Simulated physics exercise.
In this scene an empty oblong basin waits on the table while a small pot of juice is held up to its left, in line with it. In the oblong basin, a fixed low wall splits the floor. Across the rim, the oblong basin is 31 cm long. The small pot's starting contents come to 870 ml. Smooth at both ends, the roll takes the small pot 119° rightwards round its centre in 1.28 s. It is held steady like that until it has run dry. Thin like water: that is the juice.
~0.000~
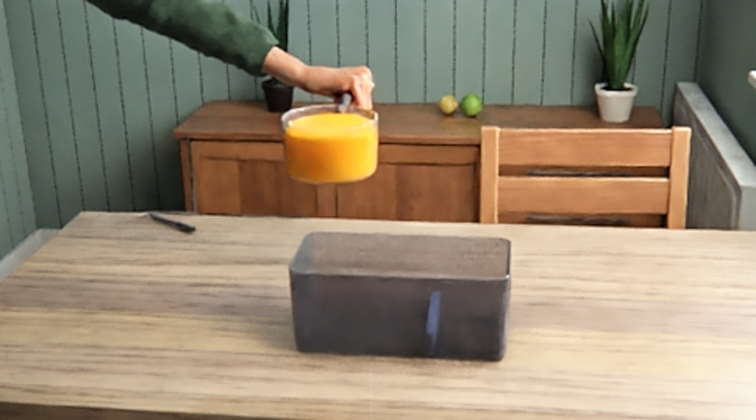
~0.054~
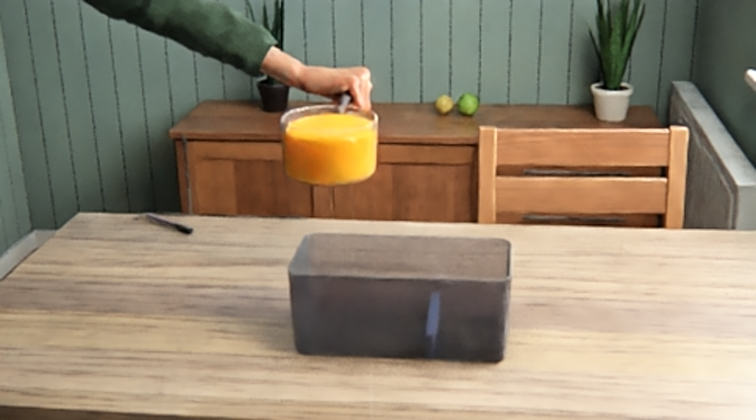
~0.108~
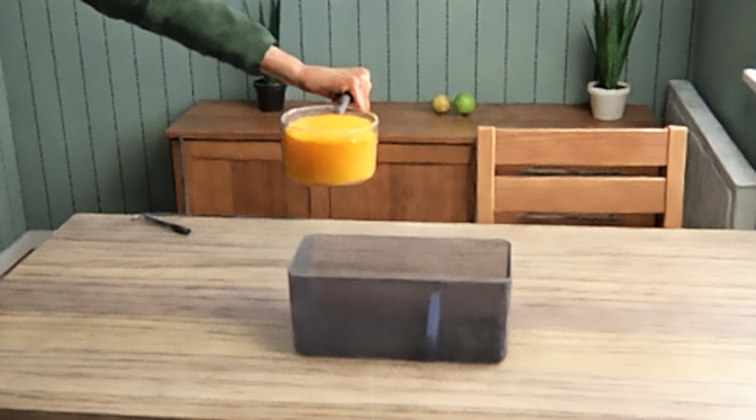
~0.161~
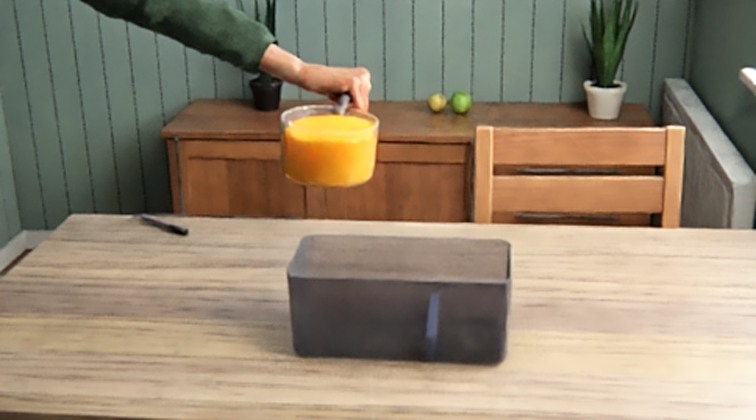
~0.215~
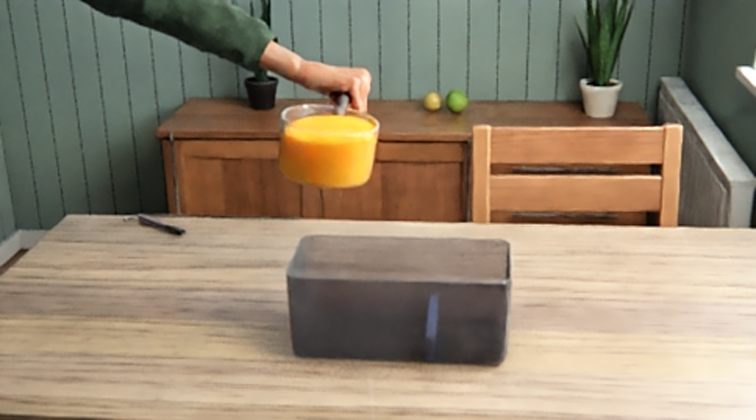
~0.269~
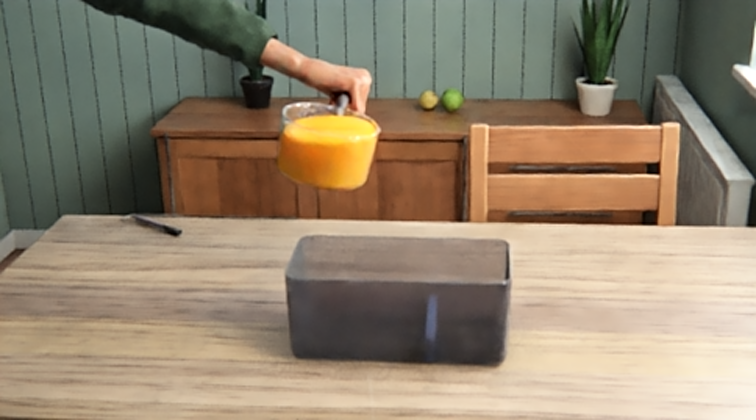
The video shows a hand holding a small clear pot of orange juice above and behind an empty dark oblong basin on a wooden table, slowly tilting the pot slightly to the right while the basin stays still.
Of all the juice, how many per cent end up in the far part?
Roughly 54 per cent.
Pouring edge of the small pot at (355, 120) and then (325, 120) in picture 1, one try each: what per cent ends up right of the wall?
20 in a hundred, followed by 10 in a hundred.
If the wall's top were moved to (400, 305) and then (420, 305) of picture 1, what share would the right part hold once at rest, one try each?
Result: 85 per cent, then 70 per cent.
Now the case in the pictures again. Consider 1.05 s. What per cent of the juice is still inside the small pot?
Share remaining: Approx. 6 %.
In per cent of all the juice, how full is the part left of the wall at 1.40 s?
I'd put it at close to 44 %.
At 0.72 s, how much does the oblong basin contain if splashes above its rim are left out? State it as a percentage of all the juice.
I reckon close to 14 percent of it.
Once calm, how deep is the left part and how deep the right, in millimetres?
Left part: About 14 mm; right part: About 32 mm.
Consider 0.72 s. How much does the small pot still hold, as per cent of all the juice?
I'd put it near 52 percent.
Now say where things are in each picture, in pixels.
In the first picture, it leans 0°; its right rim is at (376, 119); the juice meets the walls at (287, 124) and (376, 126); the oblong basin's rim runs from (298, 252) to (511, 259); the wall's top is at (433, 312).
In the second picture, it leans 1°; its right rim is at (376, 121); the juice meets the walls at (285, 125) and (375, 126).
In the third picture, it leans 2°; its right rim is at (376, 122); the juice meets the walls at (286, 125) and (375, 127).
In the fourth picture, it leans 5°; its right rim is at (377, 125); the juice meets the walls at (285, 126) and (375, 129).
In the fifth picture, it leans 8°; its right rim is at (377, 128); the juice meets the walls at (284, 126) and (376, 129).
In the sixth picture, it leans 13°; its right rim is at (378, 132); the juice meets the walls at (284, 127) and (377, 129).
By 0.72 s the tilt is 71° and 53 per cent is still to pour, 4 is left of the wall and 10 right of it.
By 1.05 s the tilt is 110° and 6 per cent is still to pour, 30 is left of the wall and 54 right of it.
By 1.40 s the tilt is 119° and 0 per cent is still to pour, 45 is left of the wall and 54 right of it.
By 1.78 s the tilt is 119° and 0 per cent is still to pour, 45 is left of the wall and 54 right of it.
At rest 45 per cent lies left of the wall, 54 right of it and 1 outside.
